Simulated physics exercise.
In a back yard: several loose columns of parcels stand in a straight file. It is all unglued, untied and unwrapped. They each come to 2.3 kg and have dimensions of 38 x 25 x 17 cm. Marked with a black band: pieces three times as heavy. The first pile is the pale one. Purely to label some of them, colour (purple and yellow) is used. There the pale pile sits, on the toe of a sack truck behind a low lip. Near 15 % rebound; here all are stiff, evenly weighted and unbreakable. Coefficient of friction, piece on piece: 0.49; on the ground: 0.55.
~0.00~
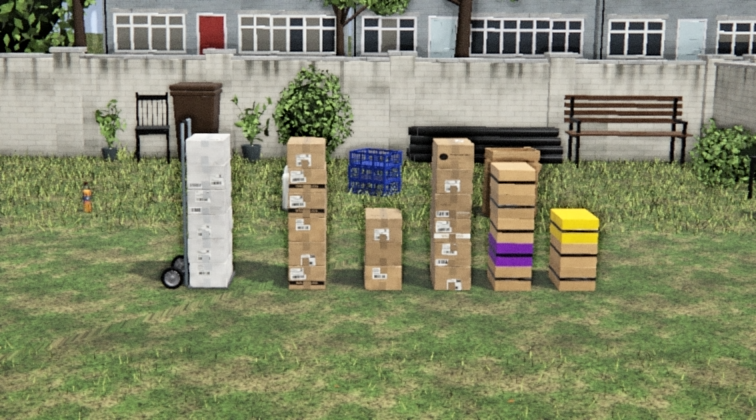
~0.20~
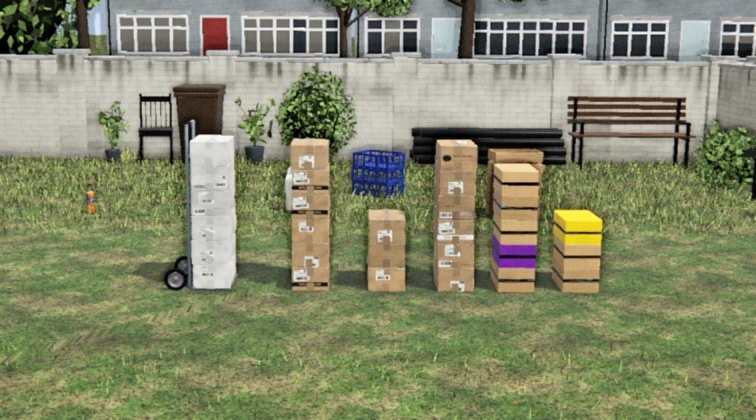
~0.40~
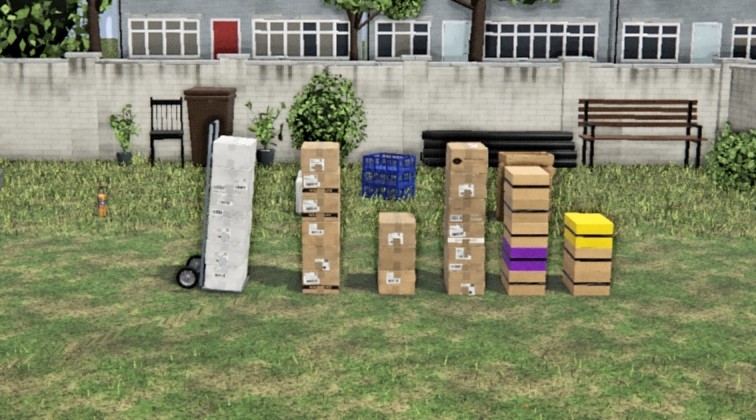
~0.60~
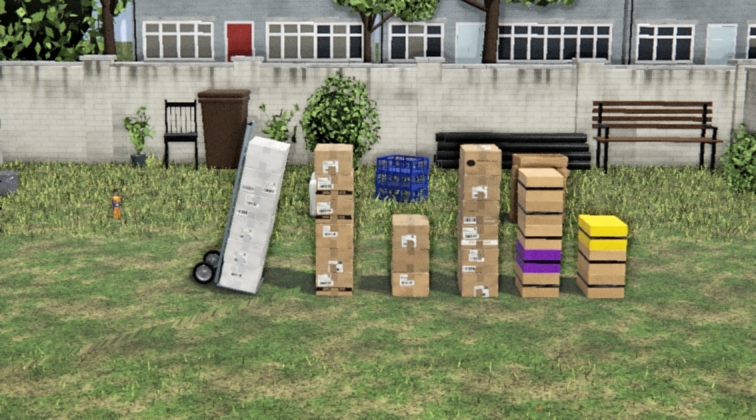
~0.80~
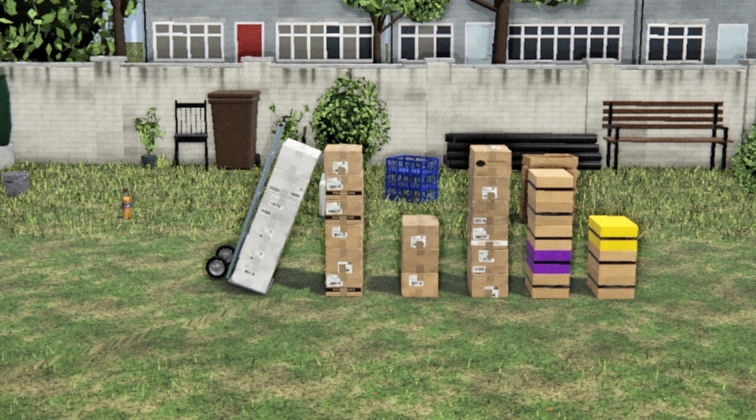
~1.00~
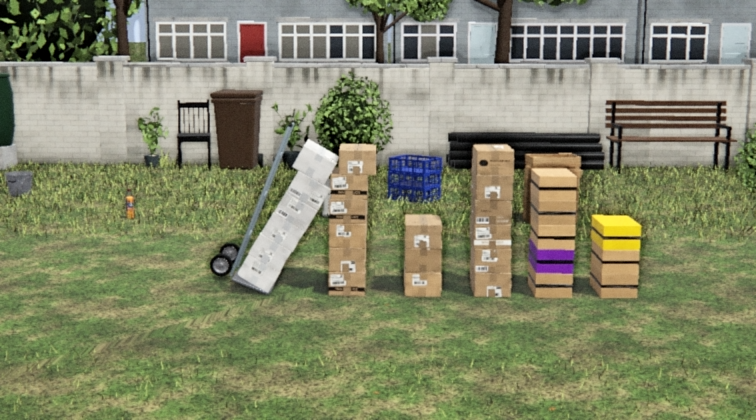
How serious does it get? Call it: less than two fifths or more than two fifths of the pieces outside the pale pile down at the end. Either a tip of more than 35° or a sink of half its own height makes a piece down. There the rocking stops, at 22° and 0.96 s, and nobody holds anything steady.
Less than two fifths.
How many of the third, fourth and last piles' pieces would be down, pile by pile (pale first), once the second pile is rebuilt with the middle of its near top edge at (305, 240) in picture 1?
Third 0, fourth 0, last 0.
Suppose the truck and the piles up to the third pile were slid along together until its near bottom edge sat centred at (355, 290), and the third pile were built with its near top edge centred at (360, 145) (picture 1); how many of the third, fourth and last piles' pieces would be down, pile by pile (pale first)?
Pile by pile that makes third 6, fourth 0, last 0.
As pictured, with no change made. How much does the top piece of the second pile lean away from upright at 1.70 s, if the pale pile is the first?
The top piece is tilted around 20°.
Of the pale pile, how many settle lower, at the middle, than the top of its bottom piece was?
Number of pale pieces - 2.
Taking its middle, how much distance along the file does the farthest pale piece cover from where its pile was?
Distance along: Near 90 cm.
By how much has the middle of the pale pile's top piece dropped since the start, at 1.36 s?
Roughly 10 cm lower.
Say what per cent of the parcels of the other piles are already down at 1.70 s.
By then, 0 per cent.
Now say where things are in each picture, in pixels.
In the first frame (each place is the centre of the face we see best; the camera pans a little), truck frame (183, 156) 0° forward; yellow parcel (580, 232); purple parcel (514, 255); the others all in place.
Truck frame (187, 158) 0° forward; yellow parcel (584, 233), in the second frame.
Truck frame (209, 158) 5° forward, top of the pale pile leaning 5°; yellow parcel (595, 236); the others all in place, in the third frame.
Truck frame (242, 157) 13° forward, top of the pale pile leaning 13°; purple parcel (542, 262); the others all in place, in the fourth frame.
Truck frame (269, 157) 20° forward, top of the pale pile leaning 22°; yellow parcel (619, 239); the others all in place, in the fifth frame.
Truck frame (277, 157) 22° forward, top of the pale pile leaning 30°; yellow parcel (622, 238); purple parcel (555, 262); 2 have shifted, in the sixth frame.
By 1.36 s, 4 of the pale pile down; none of the 23 other parcels down, 6 disturbed.
By 1.70 s, 6 of the pale pile down; none of the 23 other parcels down, 6 disturbed.
By 2.10 s, 6 of the pale pile down; 2 of the 23 other parcels down.
When it is over (3.2 s), 6 of the pale pile down; 5 of the 23 other parcels down; purple parcel unmoved; yellow parcel unmoved. That is 22 per cent. In pixels of the last frame, middles, purple parcel near (551, 256), yellow parcel near (615, 232).
